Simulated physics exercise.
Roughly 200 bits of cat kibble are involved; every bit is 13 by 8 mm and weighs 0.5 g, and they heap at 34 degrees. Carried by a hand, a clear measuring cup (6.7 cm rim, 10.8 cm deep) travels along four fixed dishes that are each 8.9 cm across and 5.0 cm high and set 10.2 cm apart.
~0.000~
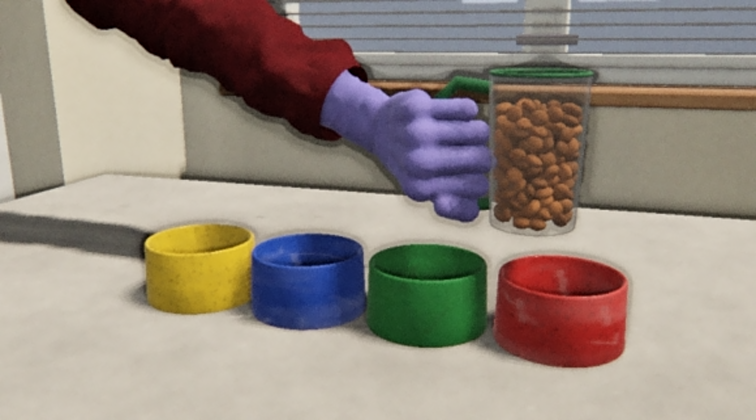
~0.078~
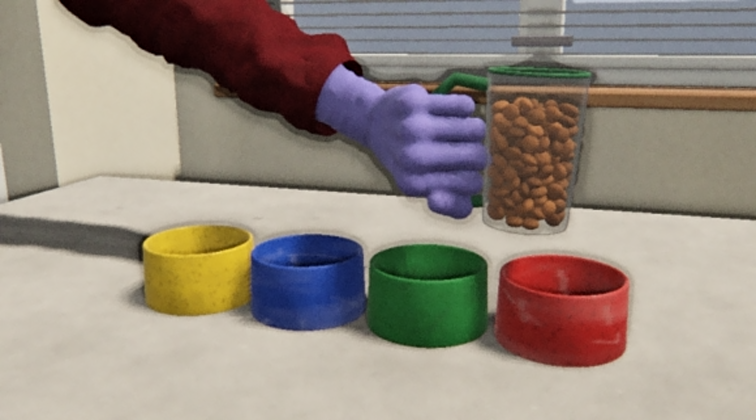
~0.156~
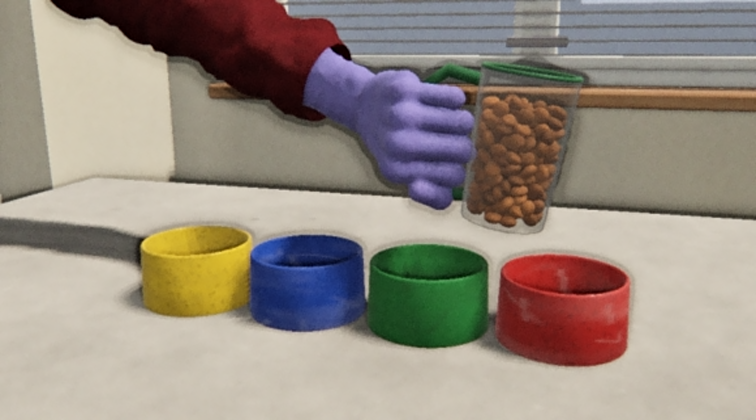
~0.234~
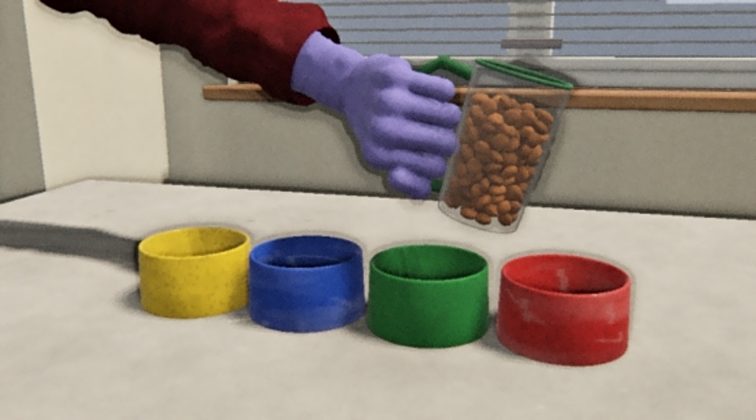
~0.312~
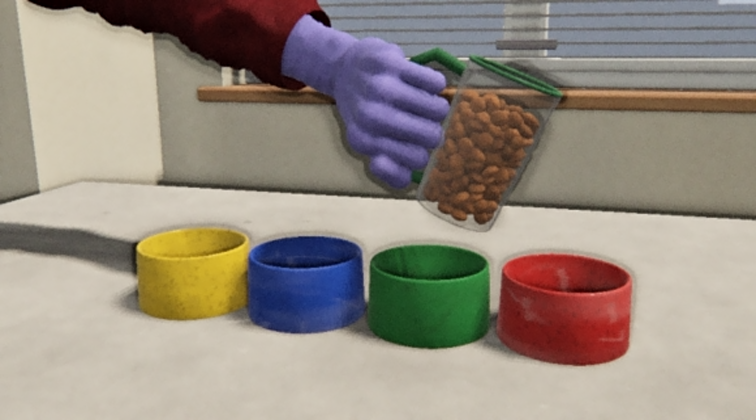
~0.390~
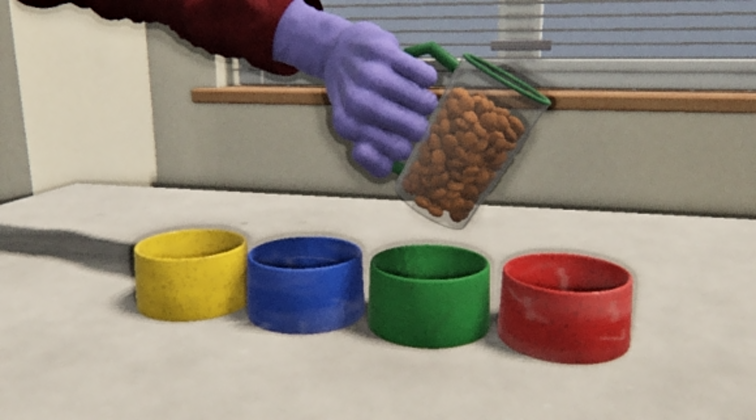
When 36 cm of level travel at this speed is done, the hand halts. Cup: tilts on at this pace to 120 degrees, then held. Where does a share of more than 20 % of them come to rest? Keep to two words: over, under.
Red: Under, blue: Over, green: Under, yellow: Under, counter: Under.
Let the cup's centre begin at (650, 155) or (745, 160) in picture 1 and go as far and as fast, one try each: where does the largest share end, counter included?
Green, then green.
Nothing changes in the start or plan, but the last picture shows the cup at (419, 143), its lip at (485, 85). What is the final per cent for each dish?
Dish by dish: Red 0 percent, blue 0 percent, green 0 percent, yellow 100 percent.
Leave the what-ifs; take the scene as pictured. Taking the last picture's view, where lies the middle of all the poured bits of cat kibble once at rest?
About (299, 286).
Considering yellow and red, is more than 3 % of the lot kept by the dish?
Dish yellow: It passes. Dish red: It misses.
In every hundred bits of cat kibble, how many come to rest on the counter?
The share comes to some 10 percent.
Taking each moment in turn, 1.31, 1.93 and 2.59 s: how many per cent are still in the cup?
At the three moments: 95, 5 and 0 percent.
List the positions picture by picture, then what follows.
Cup at (536, 150), tilt 0 degrees, lip at (591, 74), moved 0.0 cm; middle of the pieces at (535, 160); red dish at (562, 276); green dish at (428, 262); blue dish at (308, 250); yellow dish at (200, 239), in the first picture.
Cup at (531, 150), tilt 2 degrees, lip at (589, 75), moved 0.4 cm; middle of the pieces at (530, 159), in the second picture.
Cup at (516, 148), tilt 8 degrees, lip at (581, 80), moved 1.5 cm; middle of the pieces at (514, 157), in the third picture.
Cup at (500, 147), tilt 15 degrees, lip at (571, 87), moved 2.7 cm; middle of the pieces at (496, 156), in the fourth picture.
Cup at (484, 146), tilt 22 degrees, lip at (560, 95), moved 3.9 cm; middle of the pieces at (479, 154), in the fifth picture.
Cup at (467, 144), tilt 29 degrees, lip at (548, 103), moved 5.1 cm; middle of the pieces at (462, 152); red dish at (566, 273); green dish at (430, 262); blue dish at (305, 253); yellow dish at (192, 244). The cup turns about 90 degrees a second and travels 16 cm a second, in the sixth picture.
Then, at 1.31 s, tilt 111 degrees; cup holds 95 %, green 5 %.
Then, at 1.93 s, tilt 120 degrees; cup holds 5 %, blue 80 %, green 5 %, yellow 5 %.
After 2.59 s, tilt 120 degrees; cup holds 0 %, blue 80 %, green 5 %, yellow 5 %.
By 2.9 s all is still; red 0 %, blue 80 %, green 5 %, yellow 5 %, counter 10 %.
